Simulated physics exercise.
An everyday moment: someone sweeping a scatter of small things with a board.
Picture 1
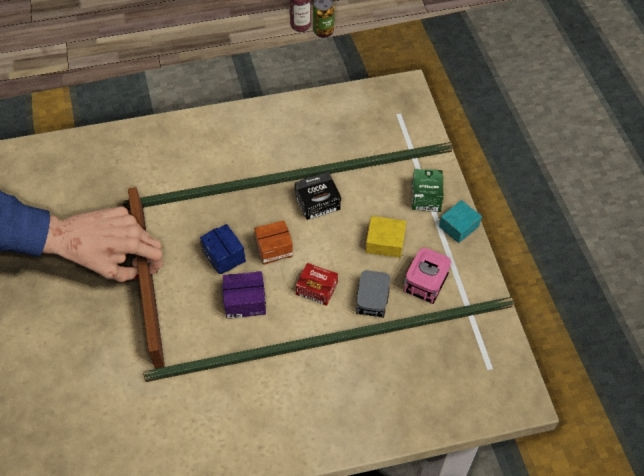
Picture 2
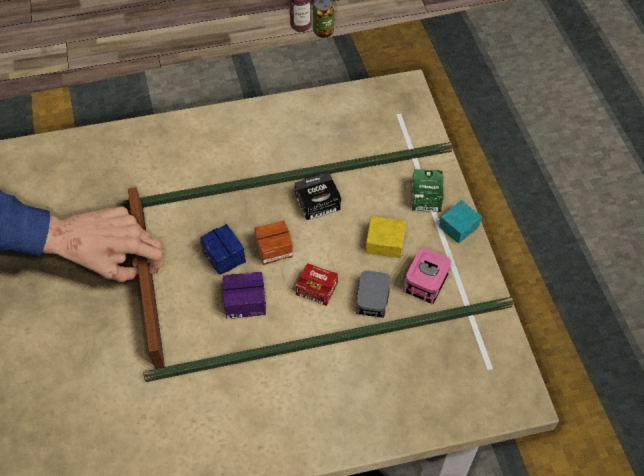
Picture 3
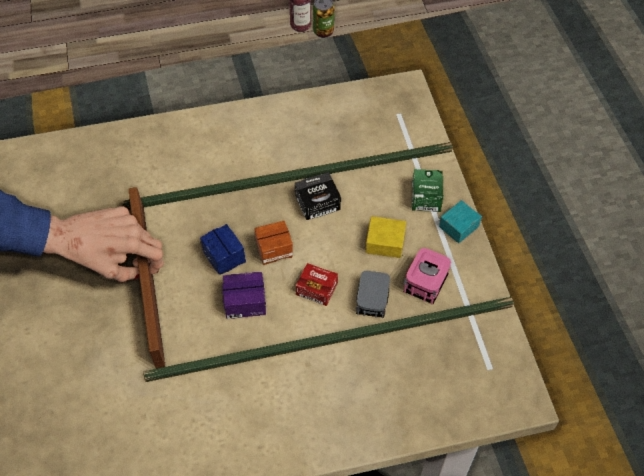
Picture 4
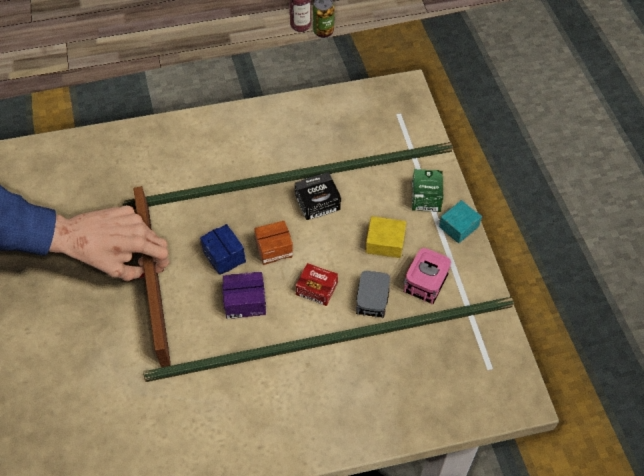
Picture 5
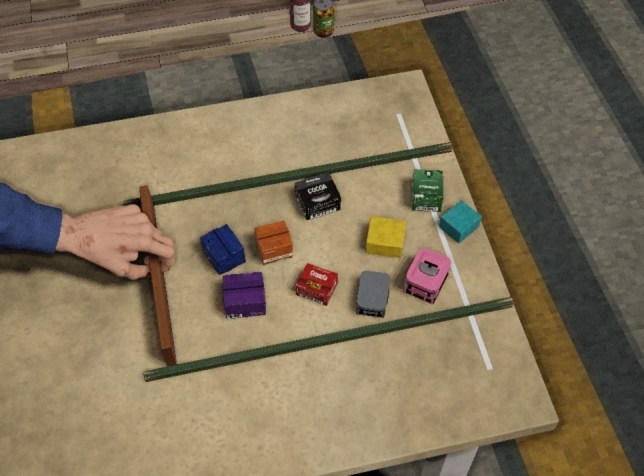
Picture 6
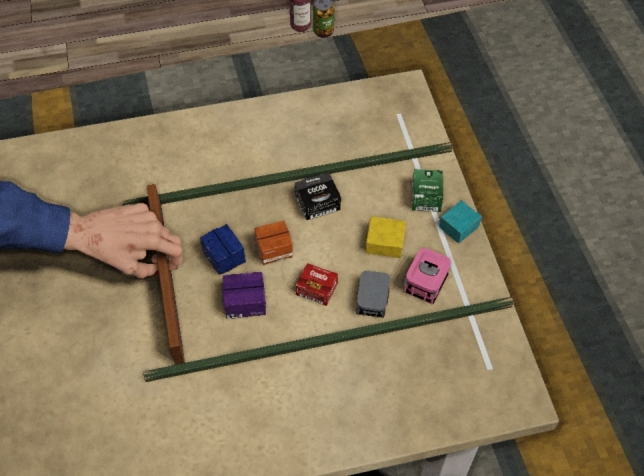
On a tabletop, a hand held a wooden board still between two green rods, then slid it slightly right toward a scatter of colorful little boxes and blocks, which stayed where they were.
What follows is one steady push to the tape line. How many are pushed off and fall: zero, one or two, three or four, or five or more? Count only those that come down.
In the end the number that fall off is five or more.
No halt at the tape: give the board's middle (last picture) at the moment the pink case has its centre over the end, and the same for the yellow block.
About (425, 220), and (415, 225) for the other.
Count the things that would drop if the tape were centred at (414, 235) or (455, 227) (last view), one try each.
Down on the floor: 2 and 6.
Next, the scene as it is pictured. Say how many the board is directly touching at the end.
In contact: 4.
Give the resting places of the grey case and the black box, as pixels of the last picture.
About (484, 289), and the other about (440, 170).
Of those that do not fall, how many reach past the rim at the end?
That would be 0.
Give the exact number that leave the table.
Exactly 6.
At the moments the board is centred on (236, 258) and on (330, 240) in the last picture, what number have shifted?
First 3, then 8.
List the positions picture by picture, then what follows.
Turquoise block (460, 221); green box (428, 190); pink case (428, 275); board (146, 275); tape (440, 230), in the first picture.
Green box (428, 190); yellow block (386, 237), in the second picture.
Pink case (428, 275); board (146, 275), in the third picture.
Turquoise block (460, 221); blue box (223, 250), in the fourth picture.
Green box (428, 190); black box (318, 196), in the fifth picture.
Turquoise block (460, 221); green box (428, 190); pink case (428, 275); board (165, 271); tape (440, 230), in the sixth picture.
Soon after, none off yet; turquoise block at rest near (460, 221); green box at rest near (428, 190); pink case at rest near (428, 275).
By the end, the number that fall off is five or more; fallen, orange box, red box, yellow block, pink case, green box and turquoise block.
